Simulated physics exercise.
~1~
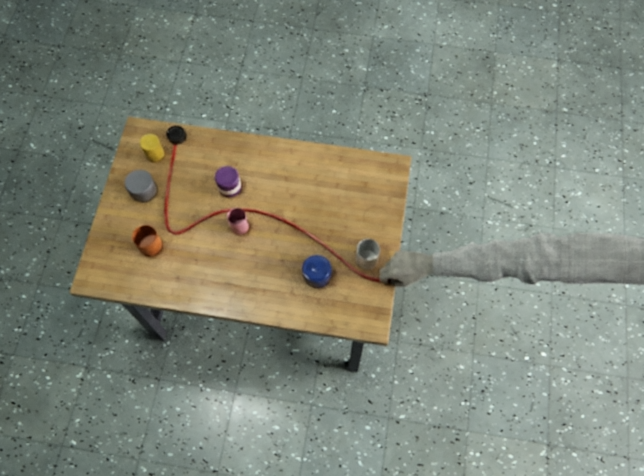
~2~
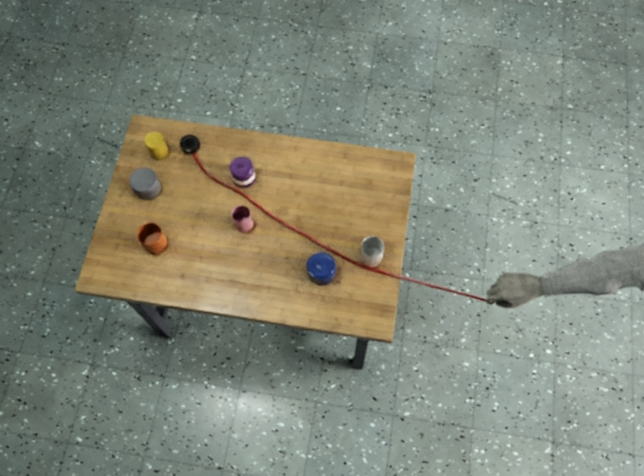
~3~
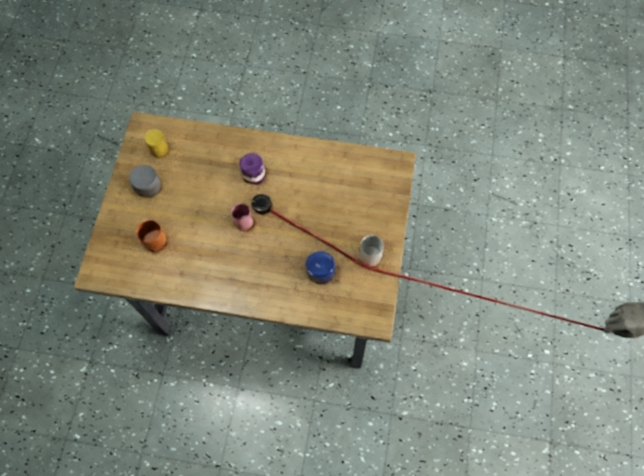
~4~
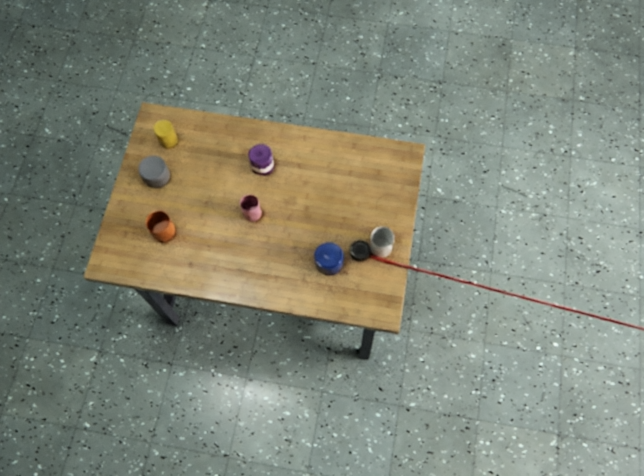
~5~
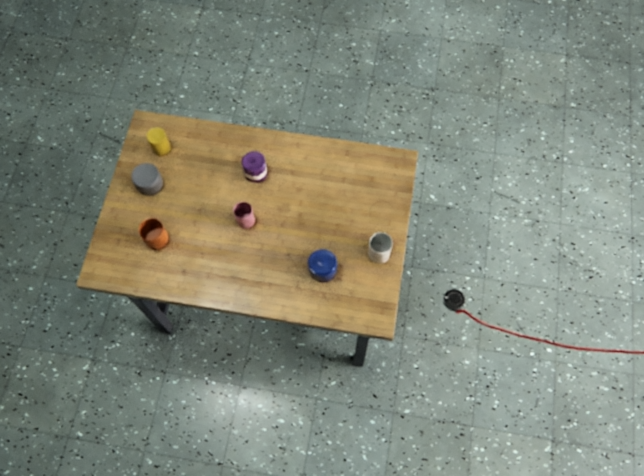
On a wooden lab table, a hand pulled a black cable reel rightward by its red cable, nudging the purple tin slightly as the reel slid between the blue pot and white cup and off the edge, leaving seven containers still standing.
